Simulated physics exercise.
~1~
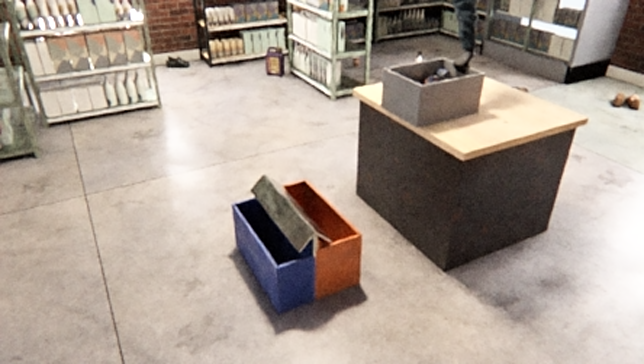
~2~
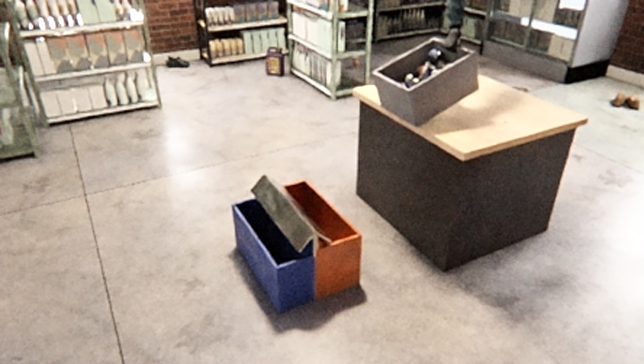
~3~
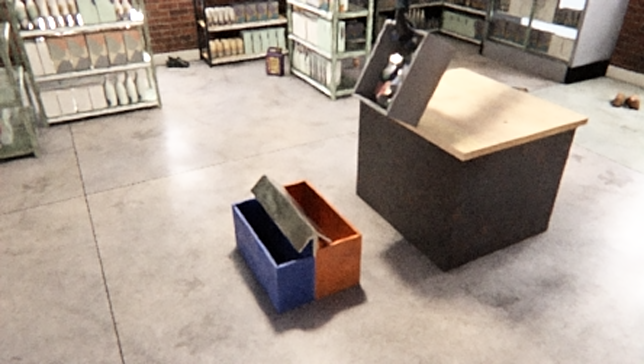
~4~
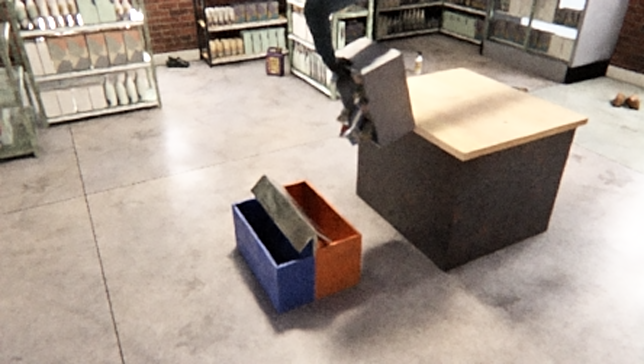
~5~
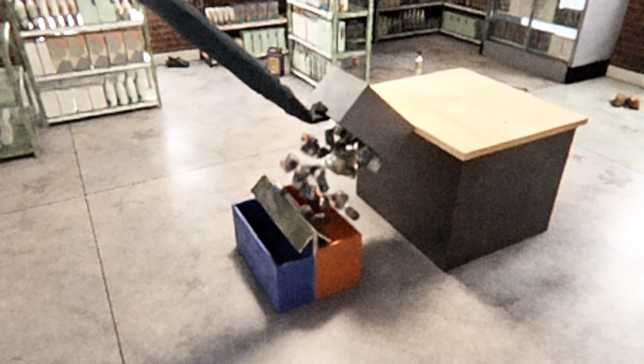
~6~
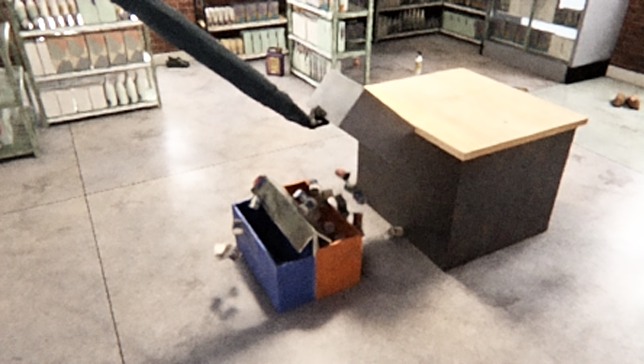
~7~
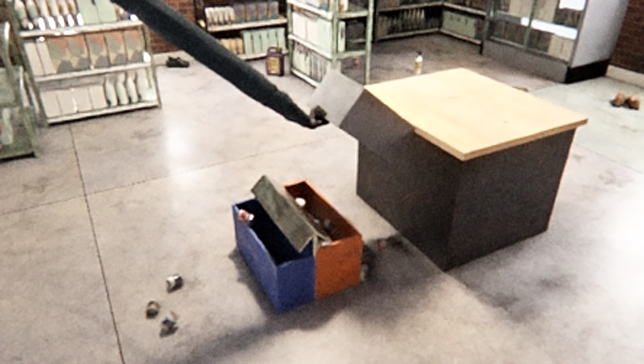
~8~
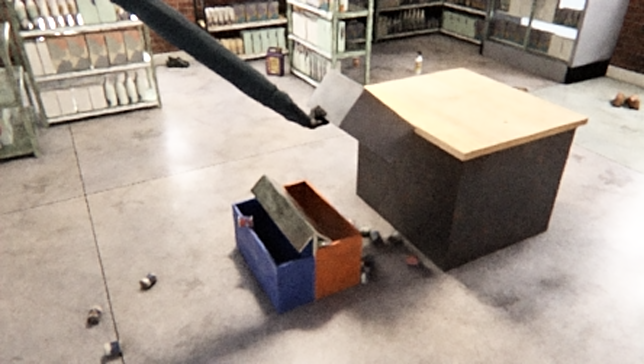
To begin with, a grey tote full of small tins rests on a wooden-topped bench, with an orange box and a blue bin standing side by side on the floor to the left, a sloped splitter above them. A dark arm tilts the tote leftward, lifting it and swinging it over the bench's edge. Once it is nearly upside down, the tins tumble out in a cluster towards the boxes. Many drop into the orange box, while others bounce off and scatter. The arm holds the emptied tote still as several tins settle beside the bench and a few roll across the floor to the left.
